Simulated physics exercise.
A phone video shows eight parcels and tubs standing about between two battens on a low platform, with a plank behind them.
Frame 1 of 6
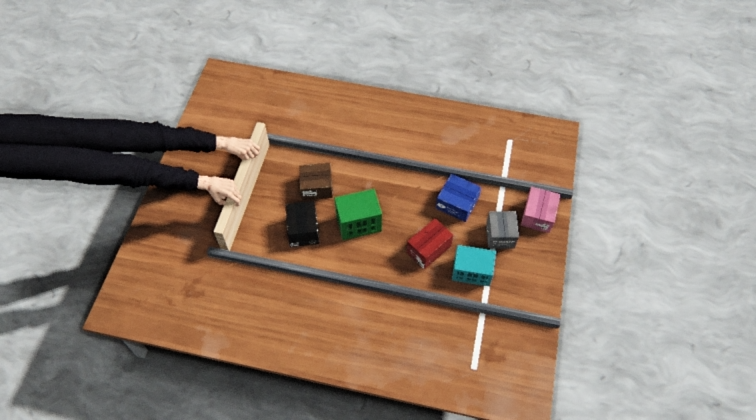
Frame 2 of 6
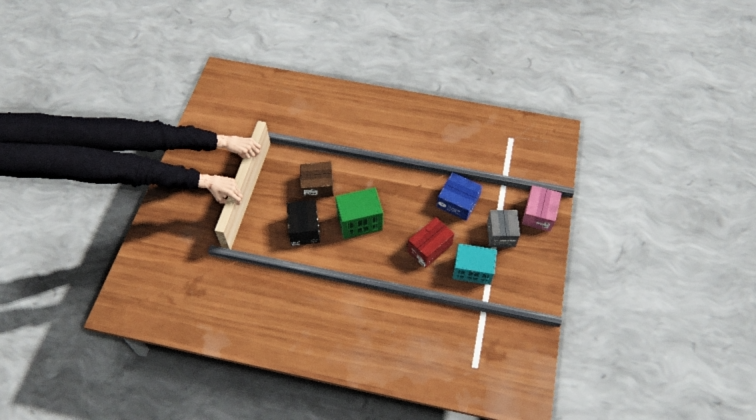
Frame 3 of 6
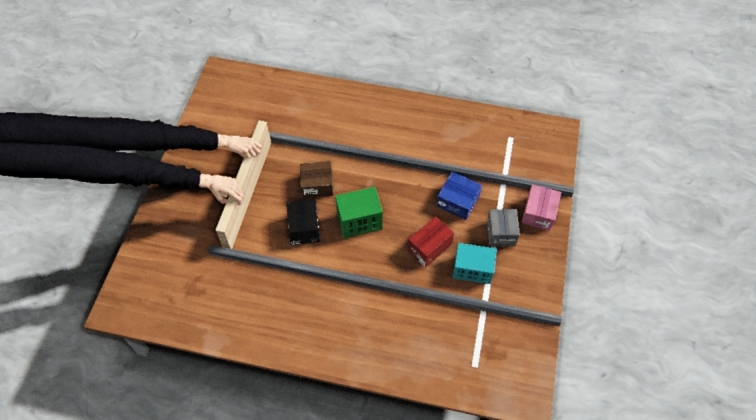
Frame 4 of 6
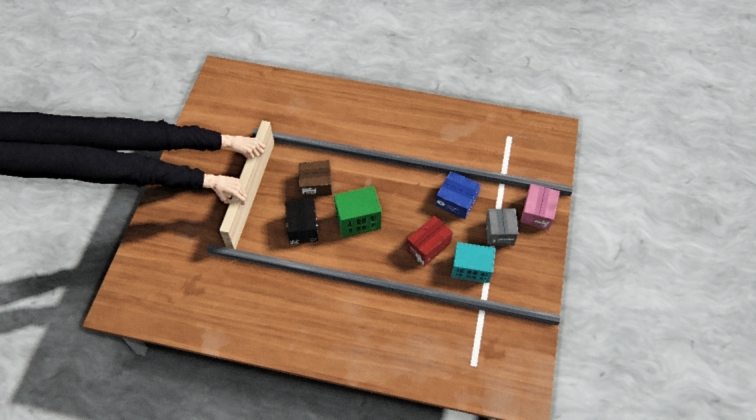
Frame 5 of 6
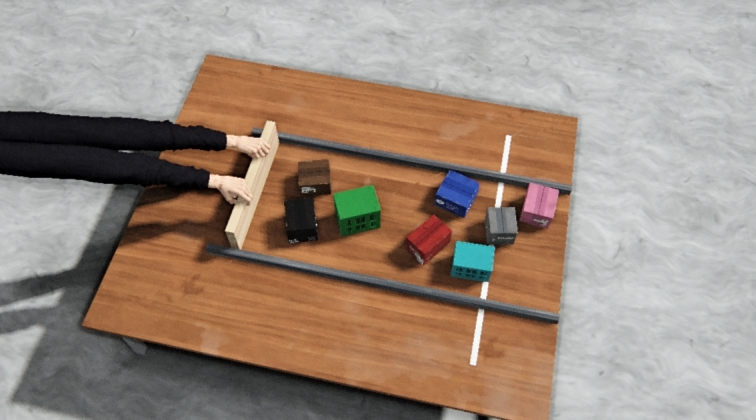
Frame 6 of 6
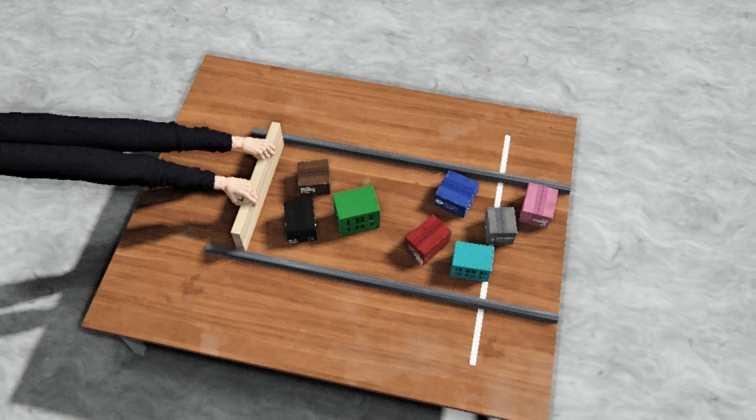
A pale wooden plank, held by two dark-sleeved hands reaching in from the left, edges slightly right between two dark battens on a brown wooden platform, seen from above. Ahead of it stand brown, black, green, red, blue, turquoise, grey and pink boxes, the rightmost few near a white tape line. The boxes stay in place, while the view shifts very slightly.
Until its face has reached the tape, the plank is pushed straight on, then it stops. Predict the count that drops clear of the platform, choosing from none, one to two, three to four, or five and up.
Only one or two are pushed off.
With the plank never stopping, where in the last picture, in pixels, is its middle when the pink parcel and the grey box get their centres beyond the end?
When the pink parcel crosses, the middle is near (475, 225); when the grey box crosses, near (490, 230).
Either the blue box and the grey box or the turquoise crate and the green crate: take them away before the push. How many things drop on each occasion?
Counts - first: 0; second: 1.
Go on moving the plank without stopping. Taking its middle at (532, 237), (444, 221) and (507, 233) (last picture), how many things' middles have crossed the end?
6, 0 and 3.
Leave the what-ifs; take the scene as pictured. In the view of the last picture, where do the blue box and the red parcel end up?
I'd put one close to (548, 202) and the other close to (543, 266).
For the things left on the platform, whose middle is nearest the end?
It is the turquoise crate.
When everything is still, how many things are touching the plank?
That makes 2.
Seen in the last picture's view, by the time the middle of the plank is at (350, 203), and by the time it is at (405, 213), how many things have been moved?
The count reaches 3 first and 6 second.
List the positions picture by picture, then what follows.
Pink parcel (541, 210); grey box (502, 230); turquoise crate (474, 266); plank (244, 186); tape (494, 244), in the first picture.
Grey box (503, 229); blue box (459, 197), in the second picture.
Turquoise crate (474, 264); black parcel (303, 222), in the third picture.
Pink parcel (540, 207); red parcel (429, 241), in the fourth picture.
Grey box (501, 226); brown box (315, 178), in the fifth picture.
Pink parcel (539, 206); grey box (500, 226); turquoise crate (472, 262); plank (259, 186); tape (492, 240), in the sixth picture.
A little later, none off yet; pink parcel at rest near (539, 206); grey box at rest near (500, 226); turquoise crate at rest near (472, 262).
Next, none off yet; pink parcel at rest near (539, 206); grey box at rest near (500, 226); turquoise crate moving near (474, 264).
Later still, none off yet; pink parcel shifted a little near (547, 201); grey box shifted about its own width near (525, 227); turquoise crate shifted about its own width near (519, 284).
When it is over, the number that fall off is one or two; down, grey box and pink parcel.
